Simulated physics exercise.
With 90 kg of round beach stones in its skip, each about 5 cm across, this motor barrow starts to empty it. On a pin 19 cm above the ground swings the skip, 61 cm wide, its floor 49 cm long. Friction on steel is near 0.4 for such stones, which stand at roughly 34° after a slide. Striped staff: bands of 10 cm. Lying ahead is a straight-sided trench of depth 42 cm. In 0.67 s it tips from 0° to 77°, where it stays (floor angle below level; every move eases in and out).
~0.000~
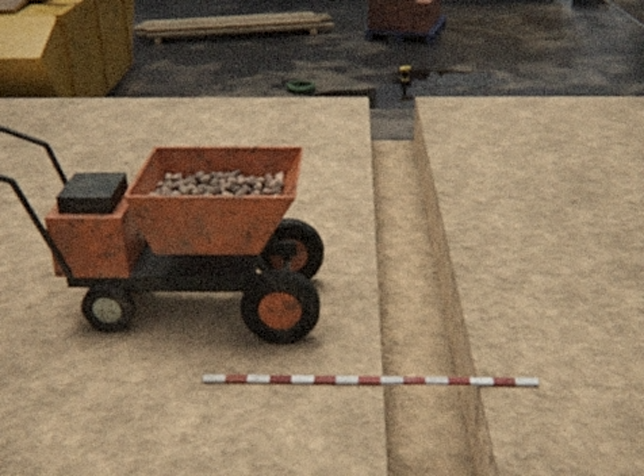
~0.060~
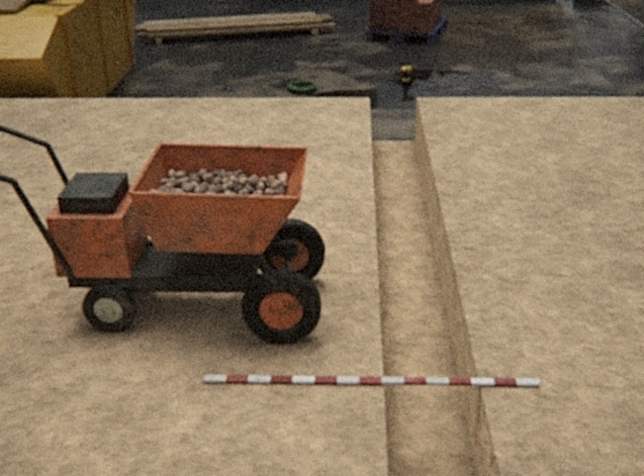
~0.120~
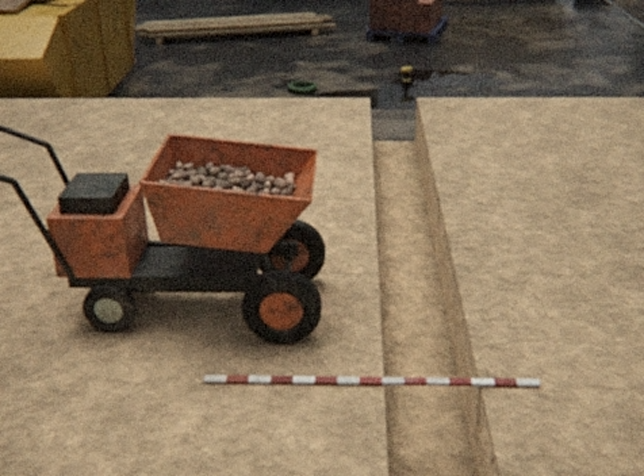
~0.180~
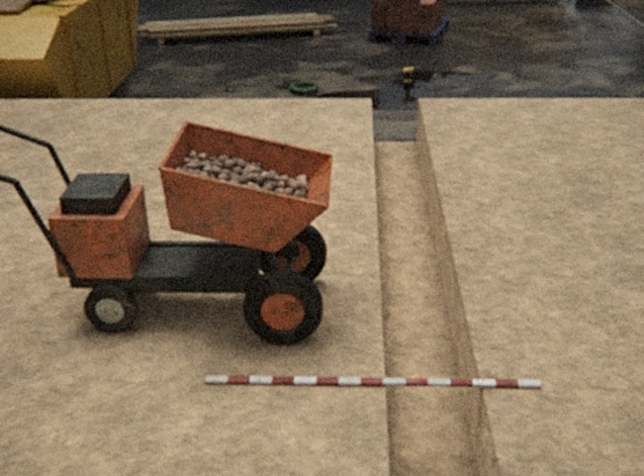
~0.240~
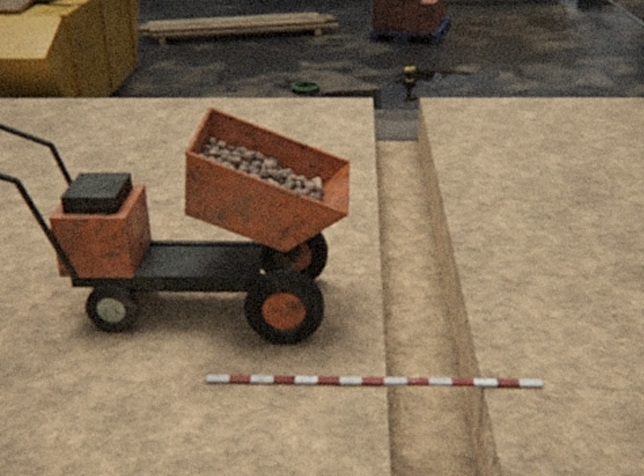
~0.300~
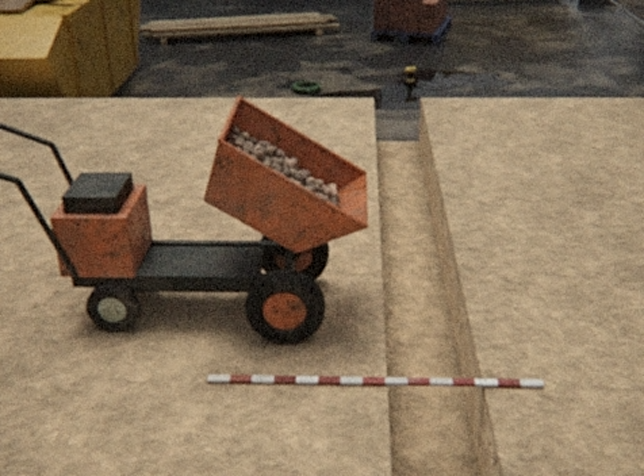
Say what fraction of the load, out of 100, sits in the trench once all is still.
About 60 out of 100.
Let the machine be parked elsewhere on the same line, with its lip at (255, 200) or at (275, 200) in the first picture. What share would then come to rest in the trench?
First place roughly 95%, second roughly 80%.
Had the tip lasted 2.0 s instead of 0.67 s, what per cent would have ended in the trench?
It would come to roughly 95 per cent.
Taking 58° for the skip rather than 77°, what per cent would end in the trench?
Expect roughly 35 per cent.
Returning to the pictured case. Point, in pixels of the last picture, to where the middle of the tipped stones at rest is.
Roughly at (454, 365).
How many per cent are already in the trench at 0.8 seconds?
About 35%.
After 0.5 s the floor is at 65°; 100 % in the skip; the foremost stones are at (386, 241).
After 0.8 s the floor is at 77°; 62 % in the skip, 33 % in the trench, 5 % past the trench; the foremost stones are at (484, 309).
After 1.1 s the floor is at 77°; 13 % in the skip, 47 % in the trench, 40 % past the trench; the foremost stones are past the picture's edge.
After 3.1 s the floor is at 77°; 0 % in the skip, 60 % in the trench, 40 % past the trench; the foremost stones are past the picture's edge.
